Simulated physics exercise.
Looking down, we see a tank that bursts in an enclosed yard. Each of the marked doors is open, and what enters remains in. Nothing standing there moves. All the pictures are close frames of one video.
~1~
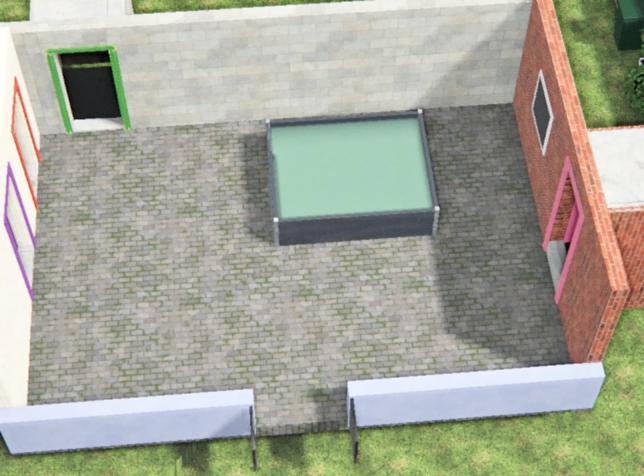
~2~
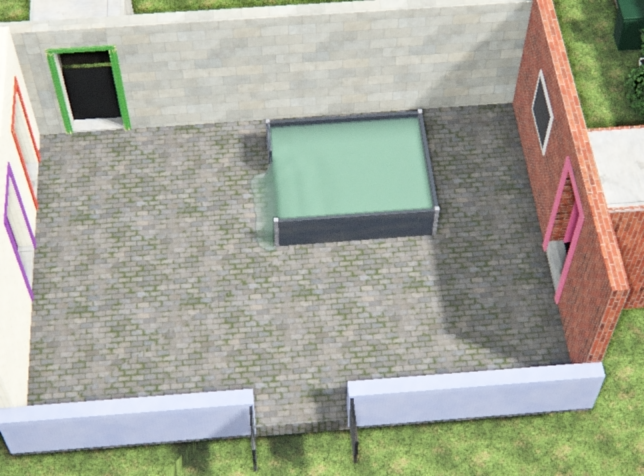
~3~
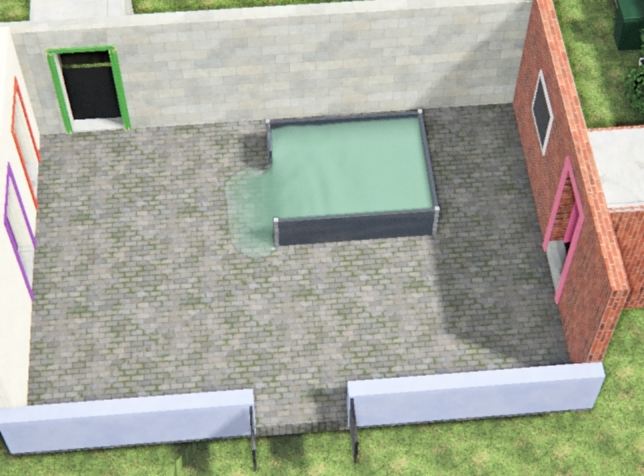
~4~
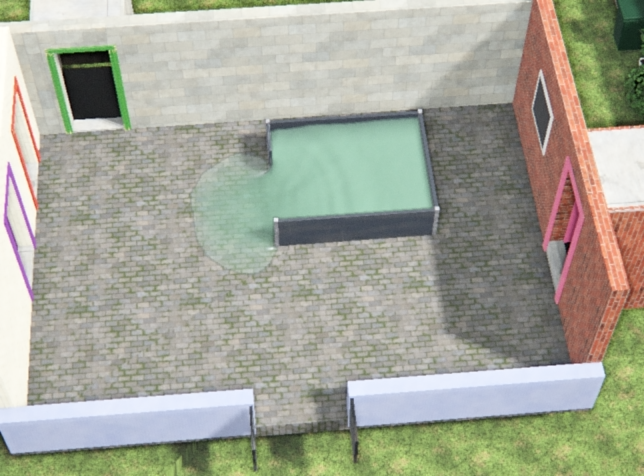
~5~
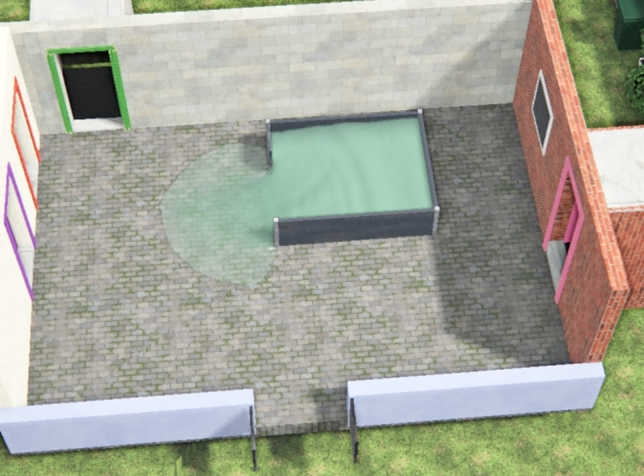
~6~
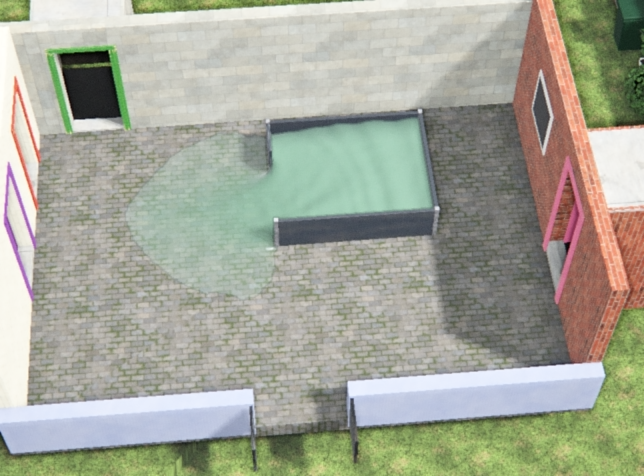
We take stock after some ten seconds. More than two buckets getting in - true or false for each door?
Red door: True; green door: True; purple door: True; pink door: False.
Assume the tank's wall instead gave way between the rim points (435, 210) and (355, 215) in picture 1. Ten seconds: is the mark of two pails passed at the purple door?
Purple door: Falls short.
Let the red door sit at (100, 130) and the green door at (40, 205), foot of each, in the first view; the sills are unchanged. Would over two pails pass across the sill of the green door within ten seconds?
I reckon the green door tops it.
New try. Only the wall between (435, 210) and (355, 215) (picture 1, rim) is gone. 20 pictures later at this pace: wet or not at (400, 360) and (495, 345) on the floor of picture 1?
Taking them in turn: Swamped and swamped.
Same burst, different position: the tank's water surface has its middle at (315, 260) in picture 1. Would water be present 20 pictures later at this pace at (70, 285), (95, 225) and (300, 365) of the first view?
First spot swamped, second swamped, third bare.
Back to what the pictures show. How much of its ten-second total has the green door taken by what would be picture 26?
It comes to around 15 percent of the ten-second total.
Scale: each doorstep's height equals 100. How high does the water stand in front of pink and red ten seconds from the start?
About 20 and 260 %.
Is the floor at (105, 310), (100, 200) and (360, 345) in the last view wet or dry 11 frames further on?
Result, in that order: Wetted / wetted / not wetted.
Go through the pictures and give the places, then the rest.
In the first frame, the open tank at (350, 168) is whole and still.
In the second frame, the front is at (269, 246), out from the gap at (275, 200).
In the third frame, water pours out at (276, 202) and has run to (251, 253).
In the fourth frame, the front is at (197, 192), out from the gap at (276, 203).
In the fifth frame, water pours out at (276, 203) and has run to (166, 203).
In the sixth frame, water pours out at (276, 203) and has run to (134, 208).
A moment on, water covers 30 % of the floor; the red door wet at the sill, nothing in, the green door not reached, the purple door wet at the sill, nothing in, the pink door not reached.
Next, water covers 40 % of the floor; the red door over two buckets in, the green door wet at the sill, nothing in, the purple door over two buckets in, the pink door not reached.
Then, water covers 45 % of the floor; the red door far over two buckets in, the green door under two buckets in, the purple door far over two buckets in, the pink door not reached.
Later, water covers 55 % of the floor; the red door far over two buckets in, the green door over two buckets in, the purple door far over two buckets in, the pink door not reached.
In the end, water covers 85 % of the floor; the red door far over two buckets in, the green door over two buckets in, the purple door far over two buckets in, the pink door wet at the sill, nothing in.
